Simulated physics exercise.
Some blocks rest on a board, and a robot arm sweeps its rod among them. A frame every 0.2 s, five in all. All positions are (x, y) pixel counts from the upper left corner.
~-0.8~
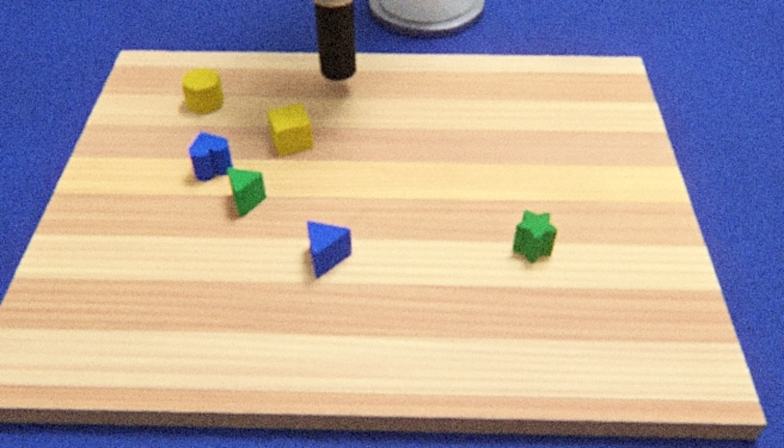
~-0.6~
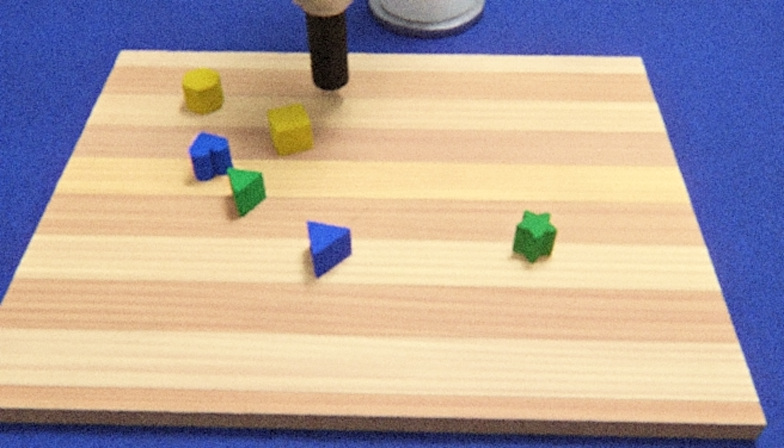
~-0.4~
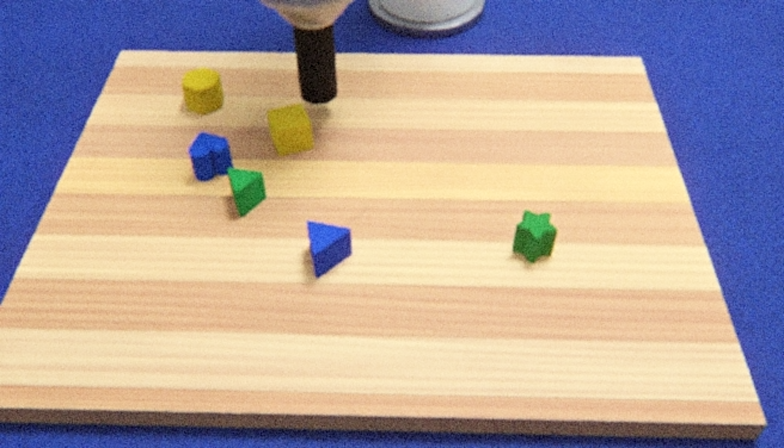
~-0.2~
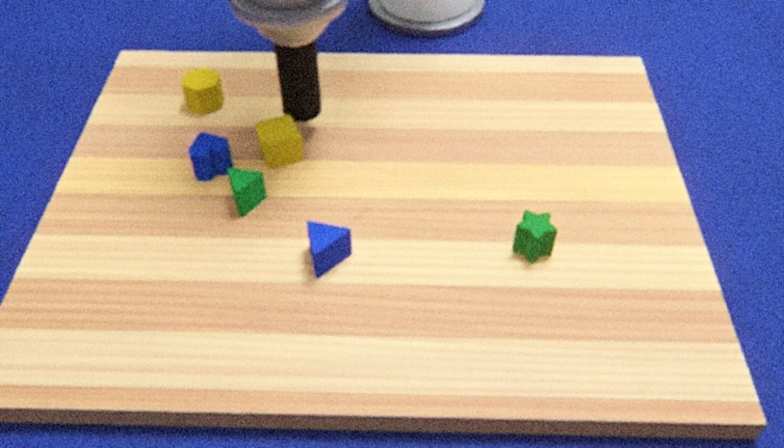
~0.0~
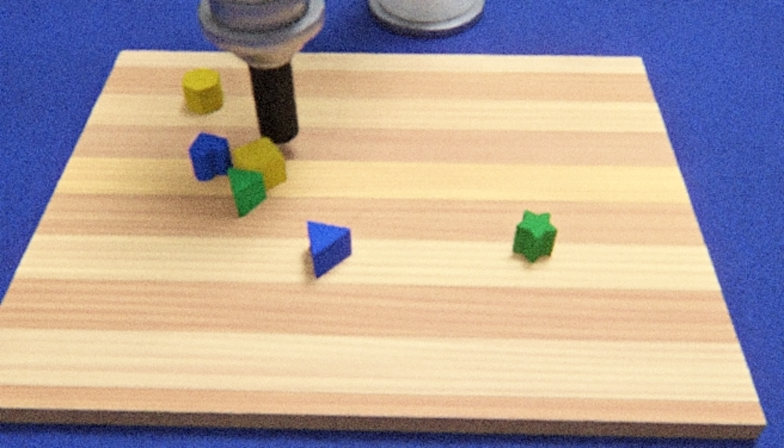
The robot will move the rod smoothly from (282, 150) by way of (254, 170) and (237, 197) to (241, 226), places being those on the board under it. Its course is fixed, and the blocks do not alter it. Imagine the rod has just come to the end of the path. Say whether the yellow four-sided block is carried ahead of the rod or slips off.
Most likely the yellow four-sided block stays ahead.
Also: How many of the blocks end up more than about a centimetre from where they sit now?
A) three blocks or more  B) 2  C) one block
That would be B.
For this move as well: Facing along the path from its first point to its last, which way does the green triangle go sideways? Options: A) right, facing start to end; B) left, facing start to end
Choice B: Left, facing start to end.
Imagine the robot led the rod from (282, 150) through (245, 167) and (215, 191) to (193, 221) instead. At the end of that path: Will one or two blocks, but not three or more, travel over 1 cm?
Answer: No.
The first path, step by step. One third of the way, rod at (250, 153); green triangle at (236, 196); yellow four-sided block at (242, 173), turned 40° anticlockwise.
Two thirds of the way, rod at (233, 179); blue heart block at (202, 146), turned 20° clockwise; green triangle at (238, 224), turned 20° anticlockwise; yellow four-sided block at (232, 201), turned 65° anticlockwise.
At the end, rod at (237, 208); blue heart block at (202, 146), turned 20° clockwise; green triangle at (241, 258), turned 20° anticlockwise; yellow four-sided block at (236, 232), turned 60° anticlockwise; blue triangle still.
